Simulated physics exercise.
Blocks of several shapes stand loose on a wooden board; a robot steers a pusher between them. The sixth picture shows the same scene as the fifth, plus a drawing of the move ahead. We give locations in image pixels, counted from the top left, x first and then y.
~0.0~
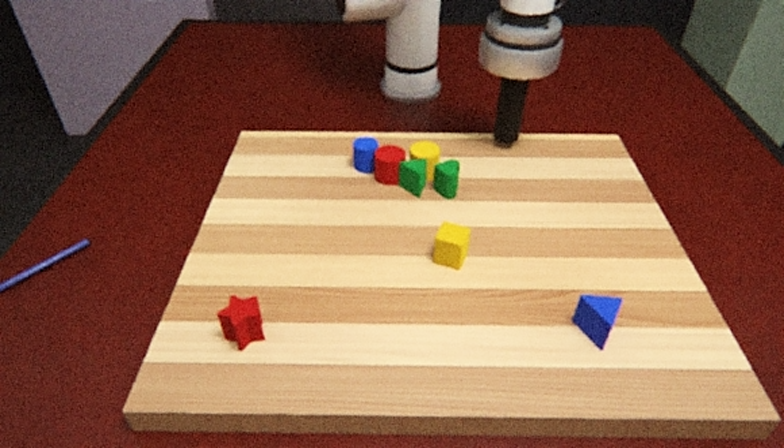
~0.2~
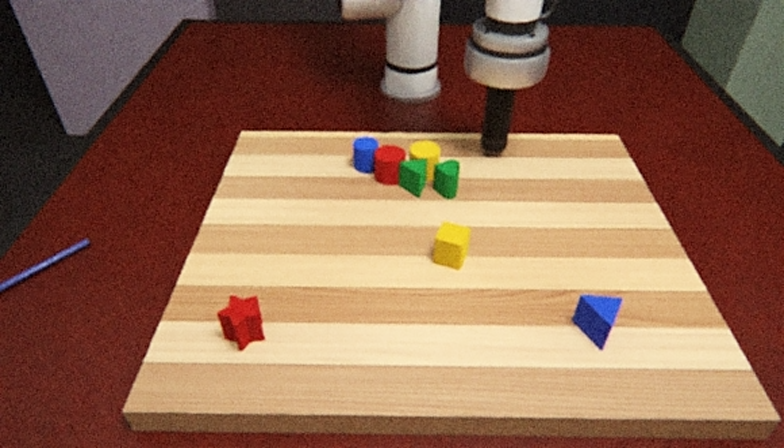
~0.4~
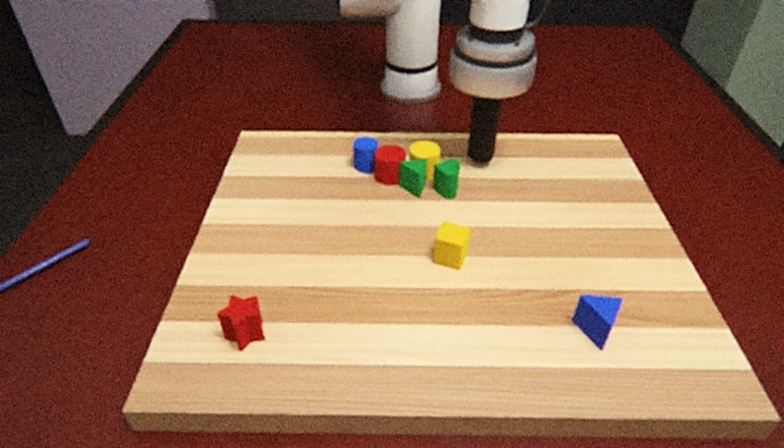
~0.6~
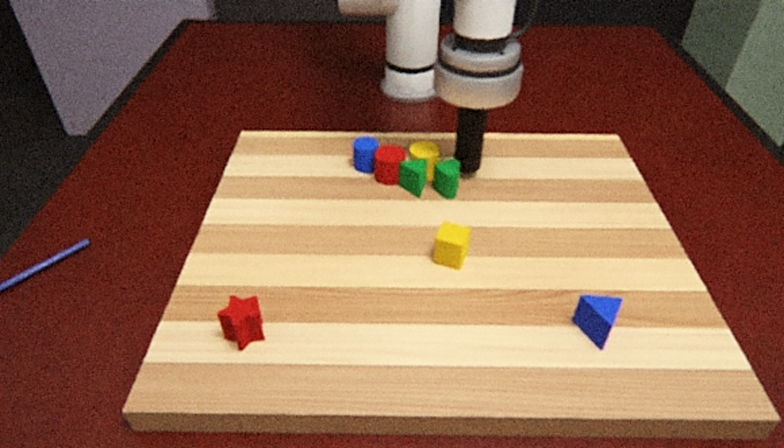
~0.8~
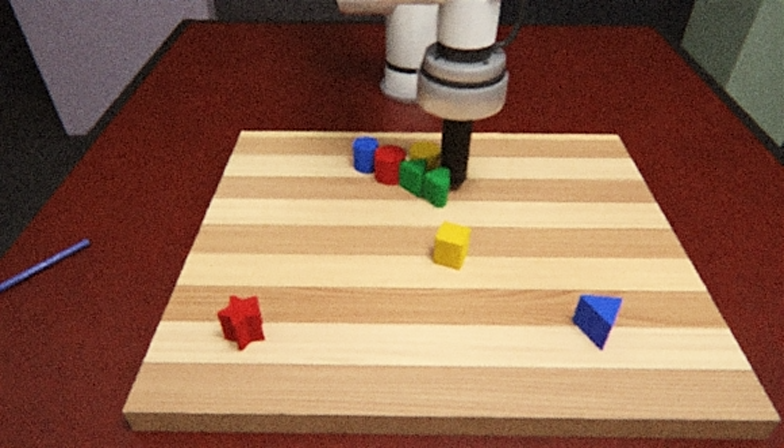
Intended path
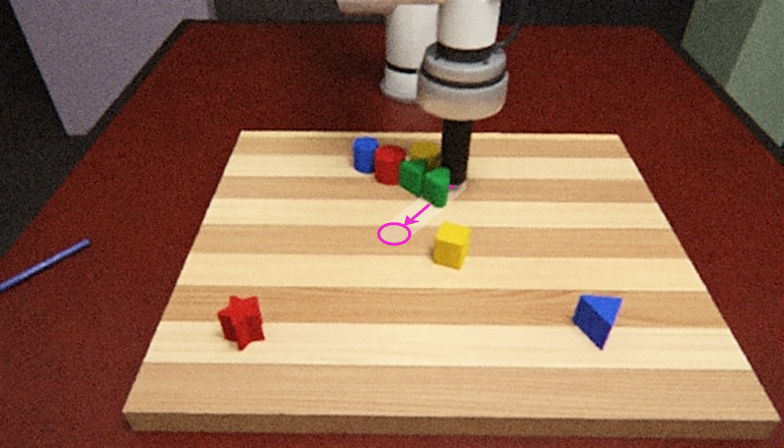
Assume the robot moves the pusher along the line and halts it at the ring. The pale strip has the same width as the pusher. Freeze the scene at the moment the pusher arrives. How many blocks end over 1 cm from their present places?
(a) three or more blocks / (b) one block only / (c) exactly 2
b (one block only)
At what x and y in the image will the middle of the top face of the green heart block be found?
That would be at about pixel (389, 229).
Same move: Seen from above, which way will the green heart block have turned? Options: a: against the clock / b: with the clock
Answer: A.
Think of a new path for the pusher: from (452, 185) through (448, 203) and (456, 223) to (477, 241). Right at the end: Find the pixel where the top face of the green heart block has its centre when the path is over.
It comes to (423, 194).
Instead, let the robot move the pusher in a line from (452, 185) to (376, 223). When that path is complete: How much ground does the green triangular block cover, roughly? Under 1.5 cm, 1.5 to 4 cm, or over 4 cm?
Result: 1.5-4 cm.
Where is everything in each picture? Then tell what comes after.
The first picture shows tip of the pusher at (506, 137), middles of tops, green triangular block at (416, 164), green heart block at (449, 166).
The second picture shows pusher at (494, 146), nothing pushed.
The third picture shows pusher at (480, 156), nothing pushed.
The fourth picture shows pusher at (467, 166), nothing pushed.
The fifth picture shows pusher at (453, 178), green triangular block at (416, 164), green heart block at (439, 175).
The line goes from (452, 185) to (394, 234).
On the path given first. One third of the way, pusher at (434, 193); green heart block at (420, 192).
Two thirds of the way, pusher at (416, 209); green heart block at (402, 209), turned 15° anticlockwise.
At the end, pusher at (394, 226); green triangular block unmoved; green heart block at (389, 229), turned 55° anticlockwise.
